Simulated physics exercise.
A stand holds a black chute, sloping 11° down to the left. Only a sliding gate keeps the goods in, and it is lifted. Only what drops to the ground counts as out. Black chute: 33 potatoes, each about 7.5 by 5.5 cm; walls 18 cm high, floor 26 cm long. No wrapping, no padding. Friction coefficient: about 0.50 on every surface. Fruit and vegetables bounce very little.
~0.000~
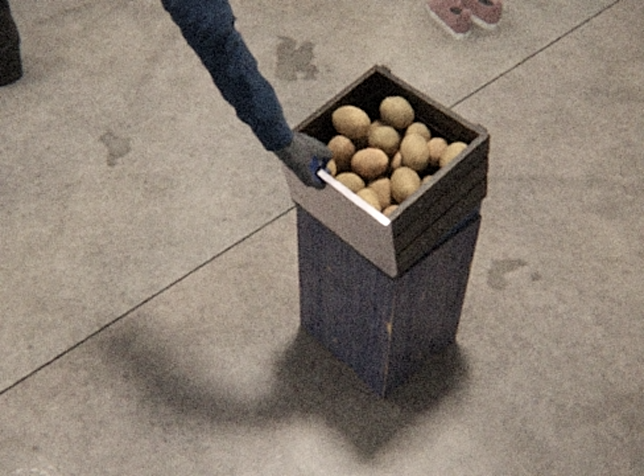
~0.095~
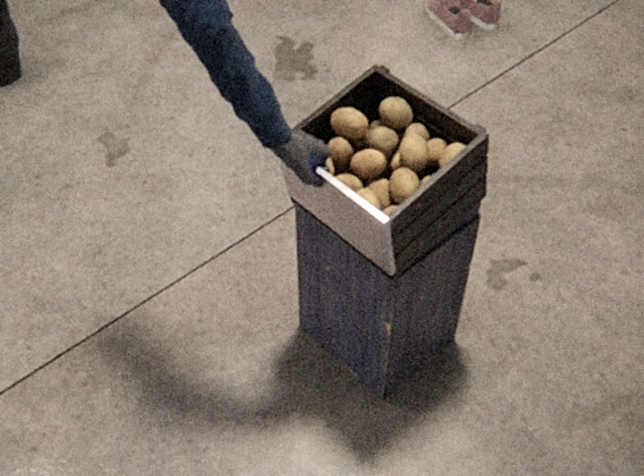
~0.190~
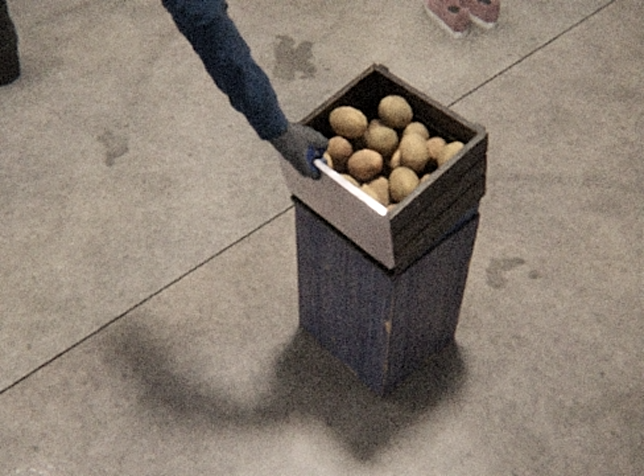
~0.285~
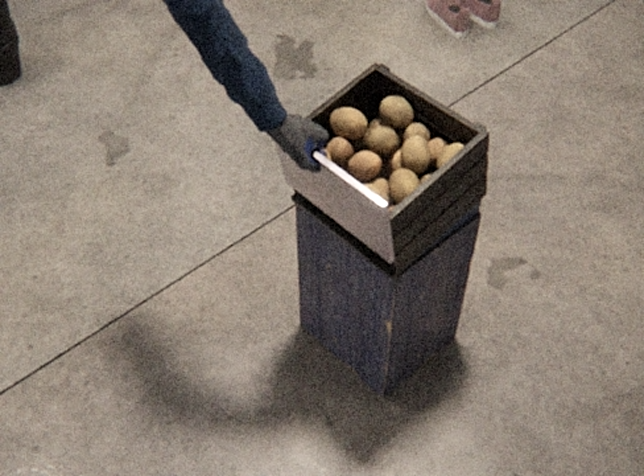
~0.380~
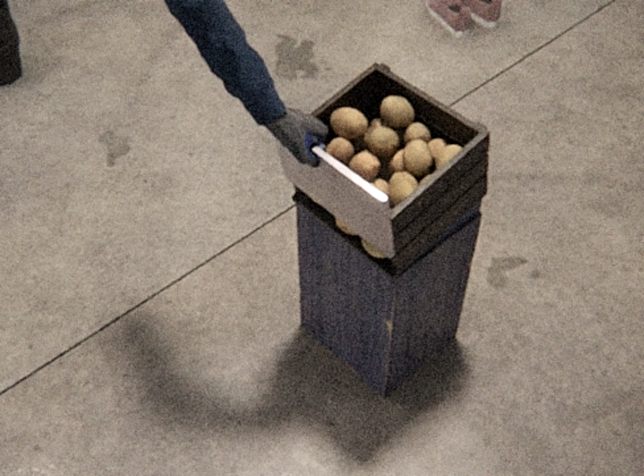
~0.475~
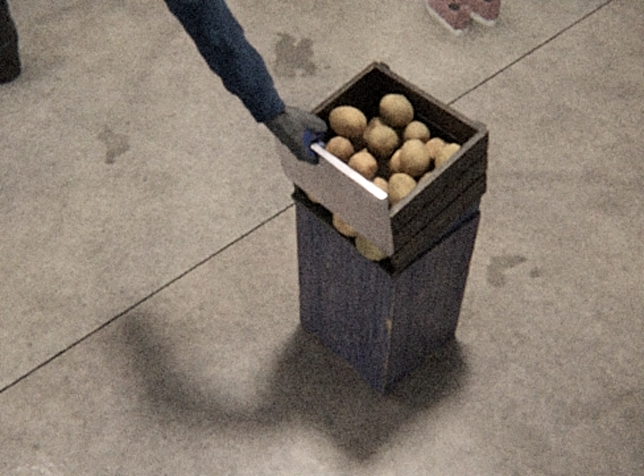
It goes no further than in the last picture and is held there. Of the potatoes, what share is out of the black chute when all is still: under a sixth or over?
It sheds fewer than one in six of them.
After 0.88 s, 2 of 33 out of the black chute.
After 1.40 s, 2 of 33 out of the black chute.
After 2.11 s, 2 of 33 out of the black chute.
Outcome (at 3.03 s), 2 of 33 out of the black chute. Asked share, 2 of 33, 6 per cent.
